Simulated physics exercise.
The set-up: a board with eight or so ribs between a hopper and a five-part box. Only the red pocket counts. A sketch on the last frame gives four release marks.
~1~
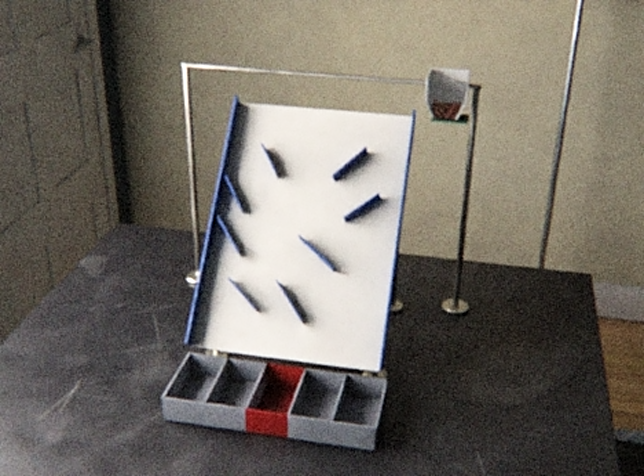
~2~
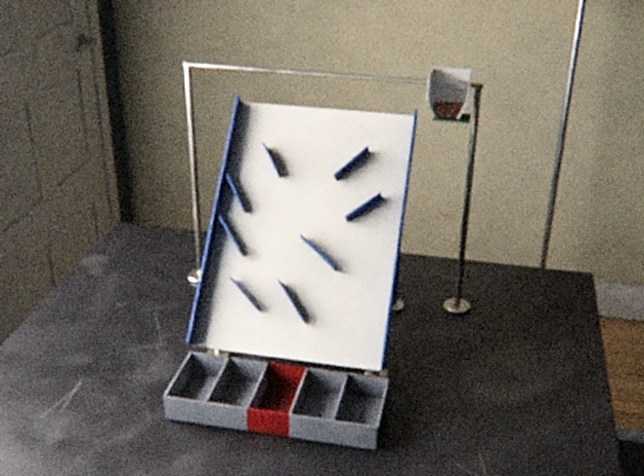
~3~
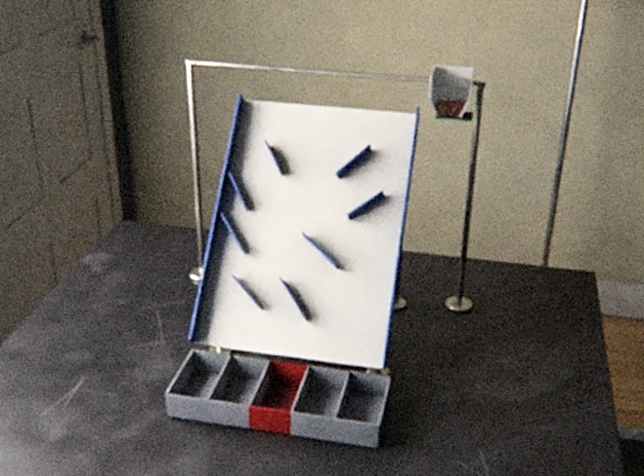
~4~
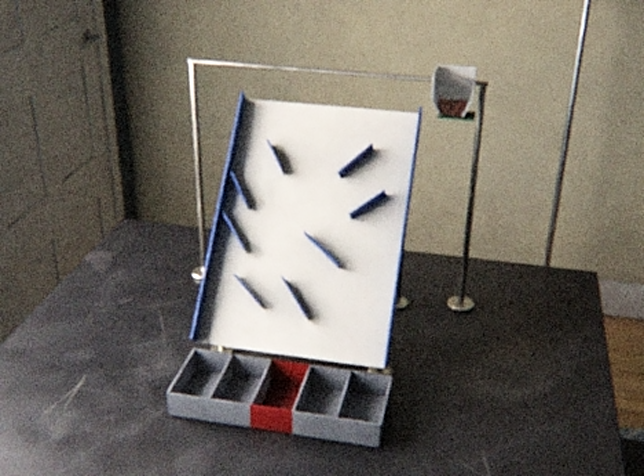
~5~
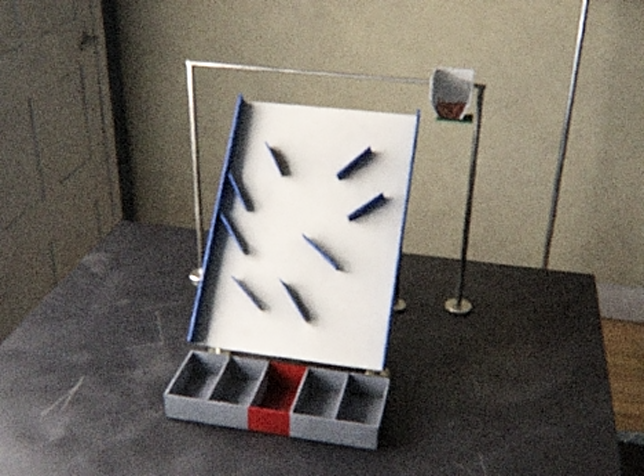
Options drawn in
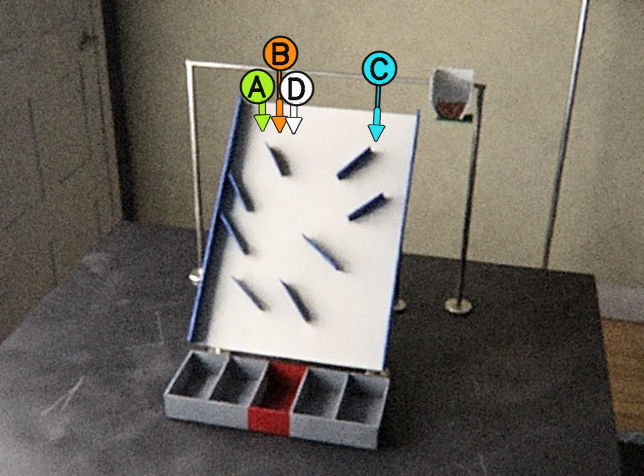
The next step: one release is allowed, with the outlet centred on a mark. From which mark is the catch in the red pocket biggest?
Mark A.
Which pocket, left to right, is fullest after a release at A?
The third from the left.
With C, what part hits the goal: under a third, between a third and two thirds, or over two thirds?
Mark C gives under a third.
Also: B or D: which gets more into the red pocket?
The answer is B.
On the marked copy, mark A meets the board at (262, 125); mark B meets the board at (279, 126); mark C meets the board at (376, 135); mark D meets the board at (293, 127).
If A is chosen, about two thirds in the red pocket, about a quarter in other pockets, a stray few held on the board.
If B is chosen, about a third in the red pocket, about two thirds in other pockets.
If C is chosen, about a quarter in the red pocket, most in other pockets, a stray few held on the board.
If D is chosen, about a quarter in the red pocket, most in other pockets.
